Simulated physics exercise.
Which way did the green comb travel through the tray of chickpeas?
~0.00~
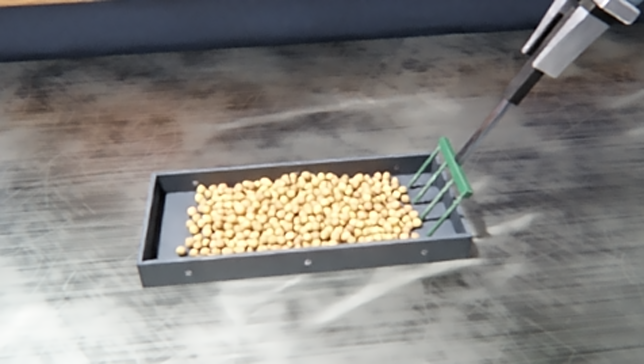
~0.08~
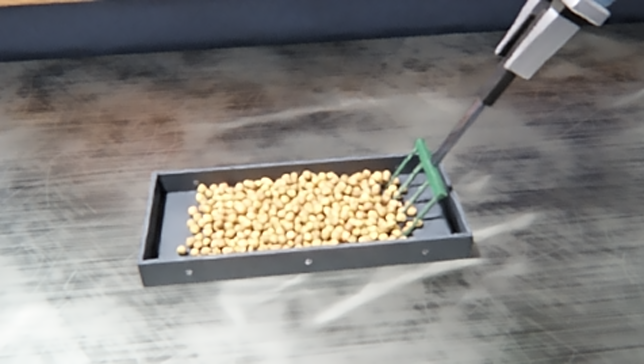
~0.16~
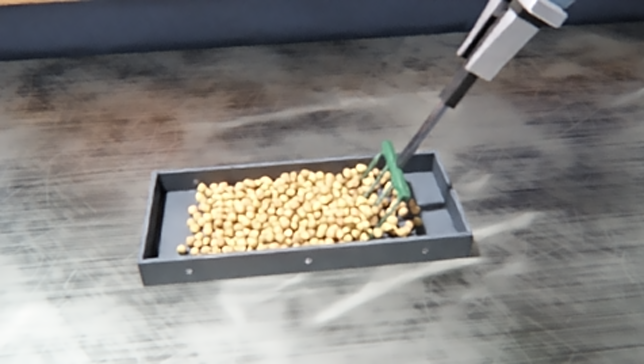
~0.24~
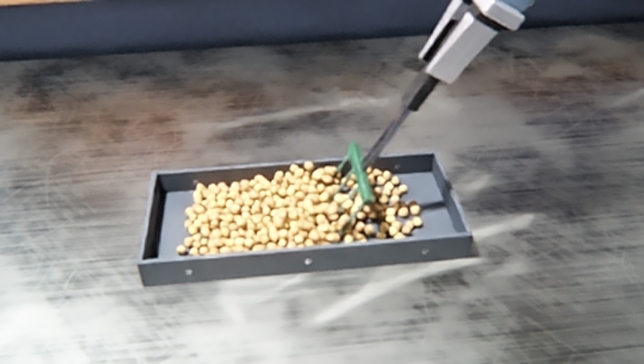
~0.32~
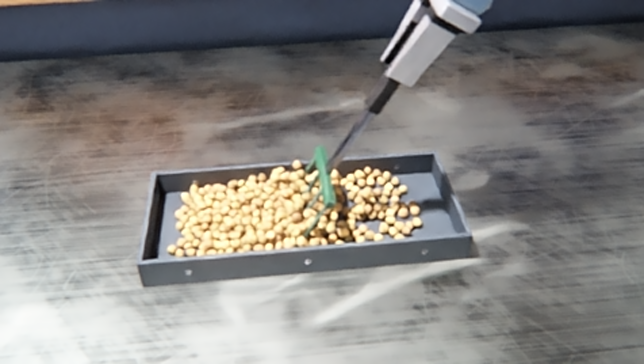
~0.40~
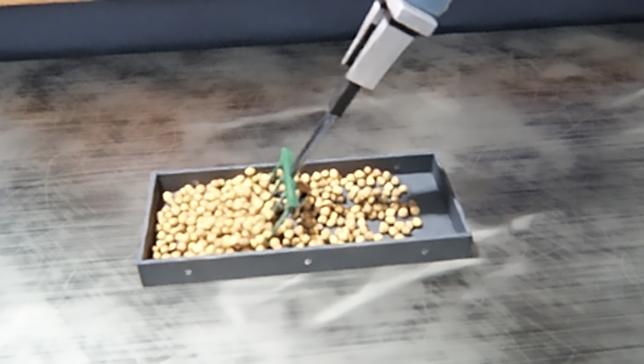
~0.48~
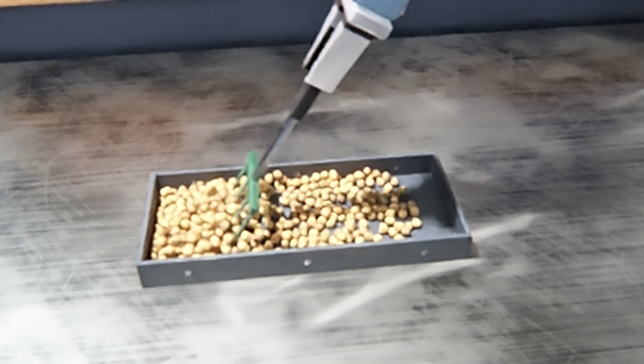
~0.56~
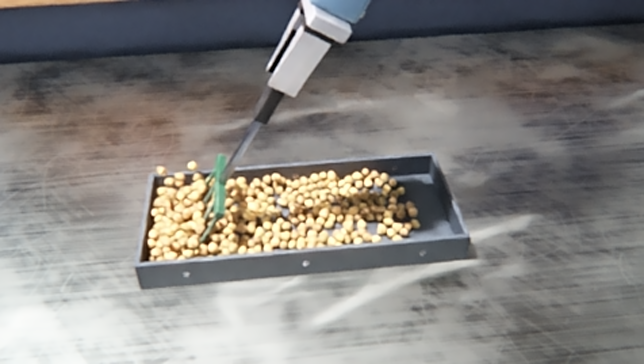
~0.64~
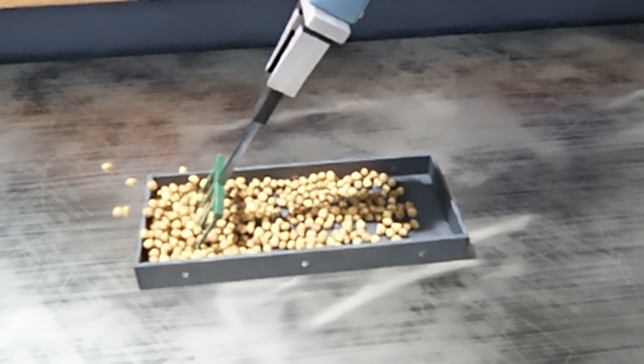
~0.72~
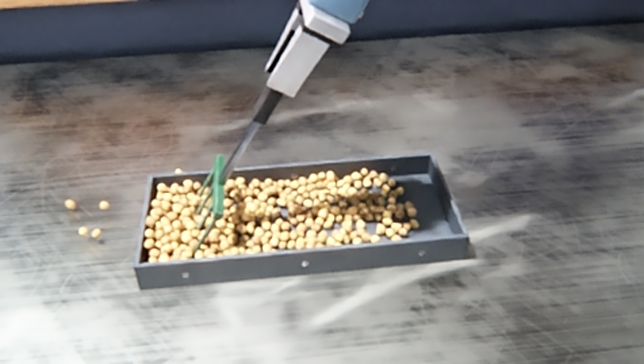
It moved to the left, starting near the right end of the tray and stopping close to the left end.
On a streaky grey table top, a robot arm dragged a green comb leftward through a shallow dark tray of dried chickpeas, pushing them toward the left end, and a few spilled over and ended up on the table.
